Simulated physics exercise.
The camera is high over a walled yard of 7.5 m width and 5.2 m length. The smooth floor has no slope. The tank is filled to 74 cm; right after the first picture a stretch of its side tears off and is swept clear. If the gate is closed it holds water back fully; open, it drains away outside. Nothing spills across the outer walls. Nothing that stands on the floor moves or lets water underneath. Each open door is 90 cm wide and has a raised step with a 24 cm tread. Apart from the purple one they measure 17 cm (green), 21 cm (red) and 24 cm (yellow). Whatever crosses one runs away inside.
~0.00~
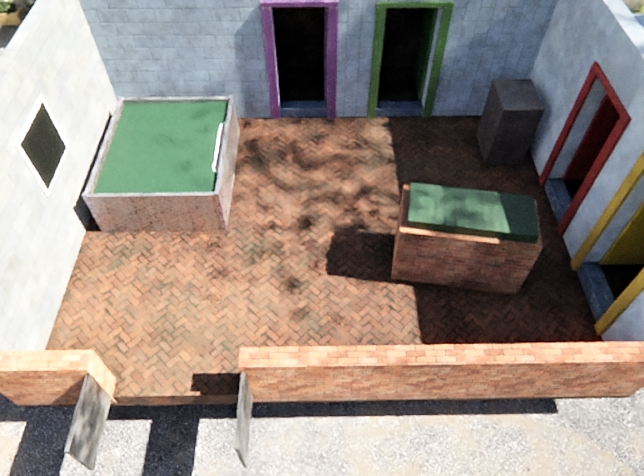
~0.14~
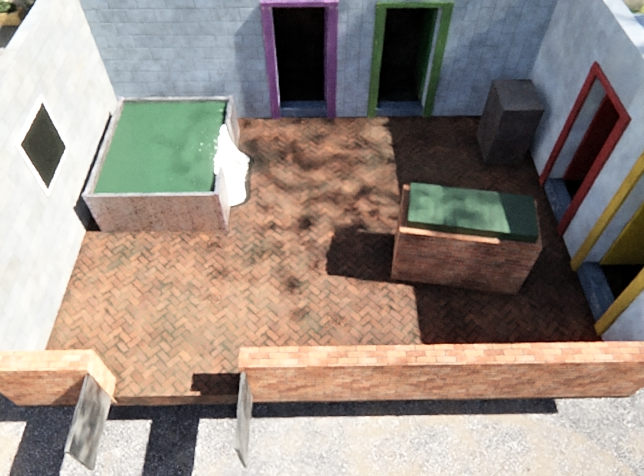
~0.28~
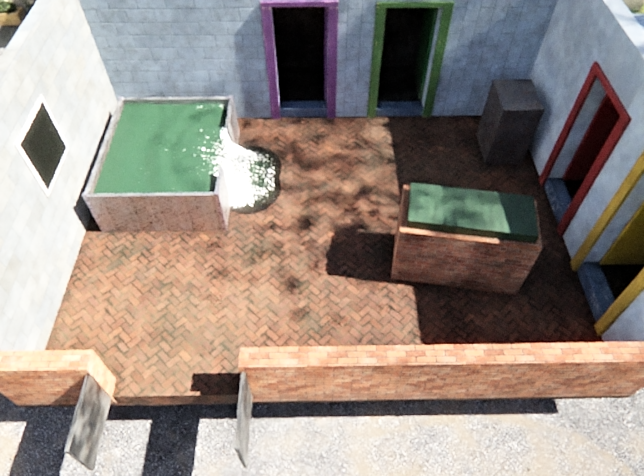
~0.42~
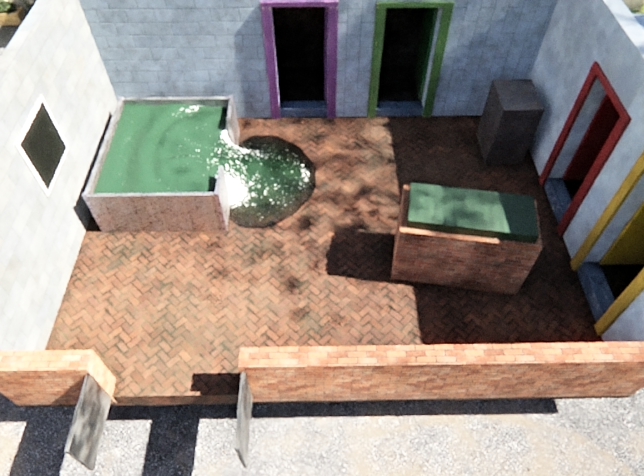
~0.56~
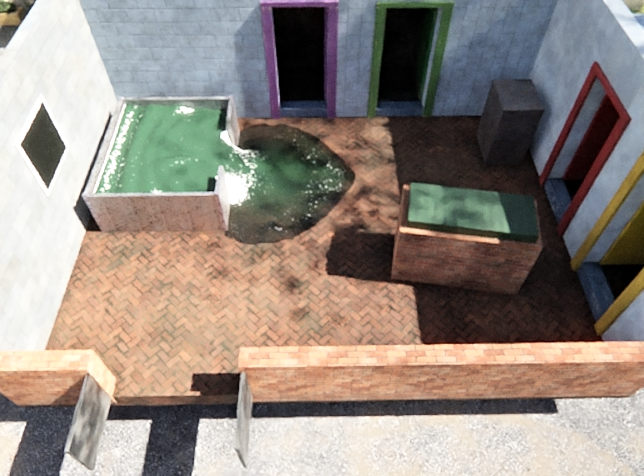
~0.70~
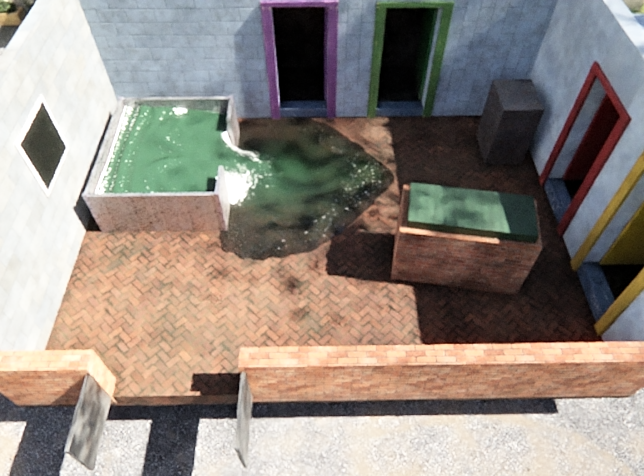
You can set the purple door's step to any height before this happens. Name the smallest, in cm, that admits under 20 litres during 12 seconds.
About 8.5 cm.
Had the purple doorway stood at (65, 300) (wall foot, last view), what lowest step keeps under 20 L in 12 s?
Roughly 8.5 cm.
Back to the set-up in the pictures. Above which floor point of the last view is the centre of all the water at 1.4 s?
Near (224, 179).
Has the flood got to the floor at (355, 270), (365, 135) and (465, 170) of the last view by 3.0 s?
In that order: Flooded, wet, flooded.
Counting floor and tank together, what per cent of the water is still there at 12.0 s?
About 96 per cent.
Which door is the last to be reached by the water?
Last comes the yellow one.
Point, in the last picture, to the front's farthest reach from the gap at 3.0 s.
Around (606, 371).
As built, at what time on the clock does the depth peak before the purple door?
Near 1.6 s.
After 1.4 s water covers 40 % of the floor, deepest (38 cm) near (241, 177); 12 cm at the purple door, 0 litres in over its 20 cm step.
After 3.0 s water covers 60 % of the floor, deepest (39 cm) near (512, 120); 9 cm at the purple door, 0 litres in over its 20 cm step.
After 12.0 s water covers 95 % of the floor, deepest (16 cm) near (112, 157); 7 cm at the purple door, 0 litres in over its 20 cm step.
At the purple door as built, the water arrived by 0.8 s and peaked near 15 cm at 1.6 s.
With a step of 7 cm, 38 litres would have come in within the 12 s; with 9.5 cm, 12 litres. So under 20 litres takes about 8.5 cm.
